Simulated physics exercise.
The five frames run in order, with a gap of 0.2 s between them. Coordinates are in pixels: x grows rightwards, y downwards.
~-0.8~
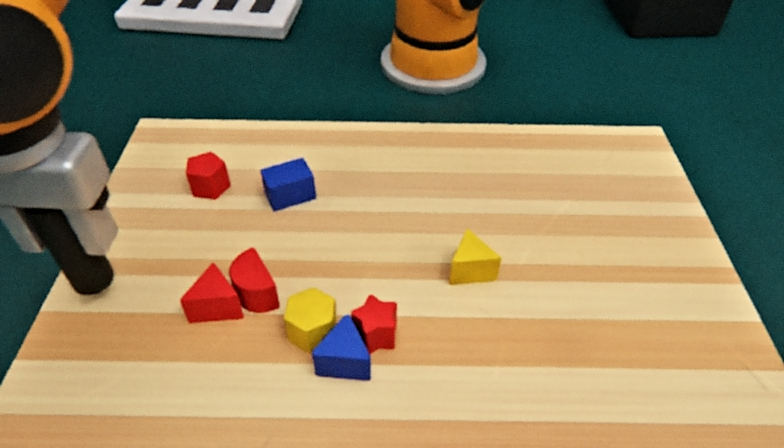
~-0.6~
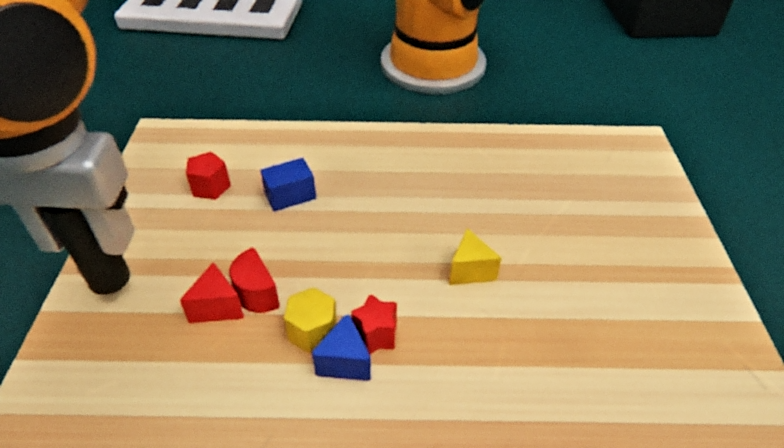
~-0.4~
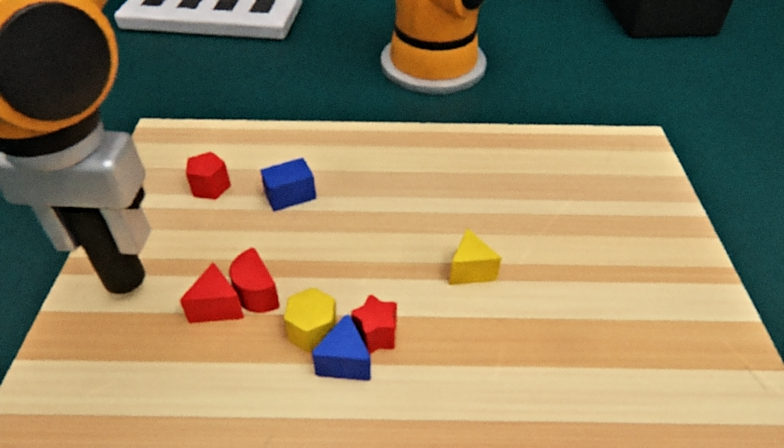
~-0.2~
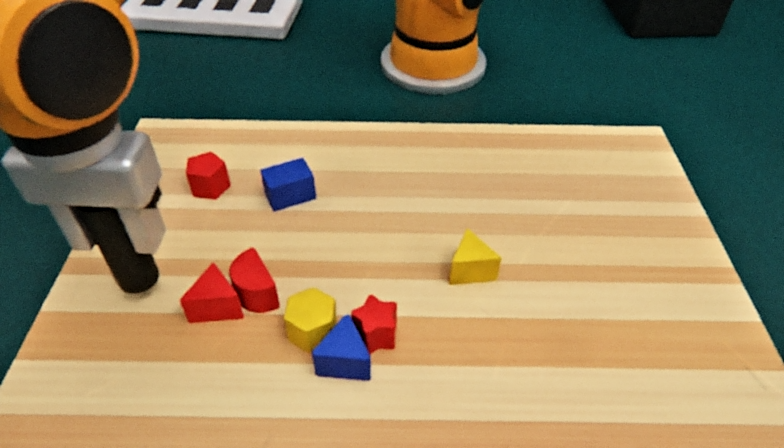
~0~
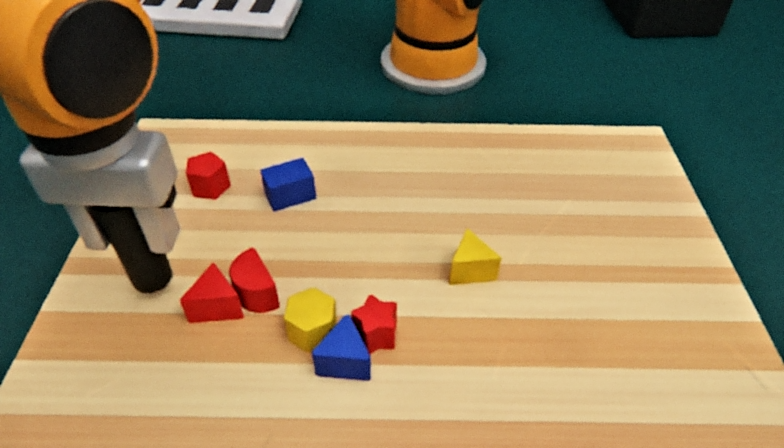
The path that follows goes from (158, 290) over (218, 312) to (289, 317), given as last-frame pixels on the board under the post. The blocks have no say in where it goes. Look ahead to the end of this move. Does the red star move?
Yes.
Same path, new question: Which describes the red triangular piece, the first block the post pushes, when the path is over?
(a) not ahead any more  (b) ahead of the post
I'll go with b - ahead of the post.
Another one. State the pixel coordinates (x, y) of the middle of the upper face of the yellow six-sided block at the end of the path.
The centre of its top will be at (343, 309).
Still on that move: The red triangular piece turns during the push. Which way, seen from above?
Viewed from above: Anti-clockwise.
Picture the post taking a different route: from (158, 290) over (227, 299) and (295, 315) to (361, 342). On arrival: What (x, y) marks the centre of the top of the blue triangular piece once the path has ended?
About (395, 396).
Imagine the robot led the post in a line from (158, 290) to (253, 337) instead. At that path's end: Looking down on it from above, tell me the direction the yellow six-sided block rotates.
Its rotation is clockwise.
What follows on the original path. One third of the way, post at (192, 295); red triangular piece at (223, 289); red half-round block at (256, 269).
Two thirds of the way, post at (238, 304); red triangular piece at (275, 293), turned 40° anticlockwise; red half-round block at (279, 262), turned 65° anticlockwise; yellow six-sided block at (314, 309).
At the end, post at (287, 306); red triangular piece at (323, 282), turned 35° anticlockwise; red half-round block at (289, 253), turned 95° anticlockwise; yellow six-sided block at (343, 309), turned 50° clockwise; red star at (392, 316), turned 15° anticlockwise.
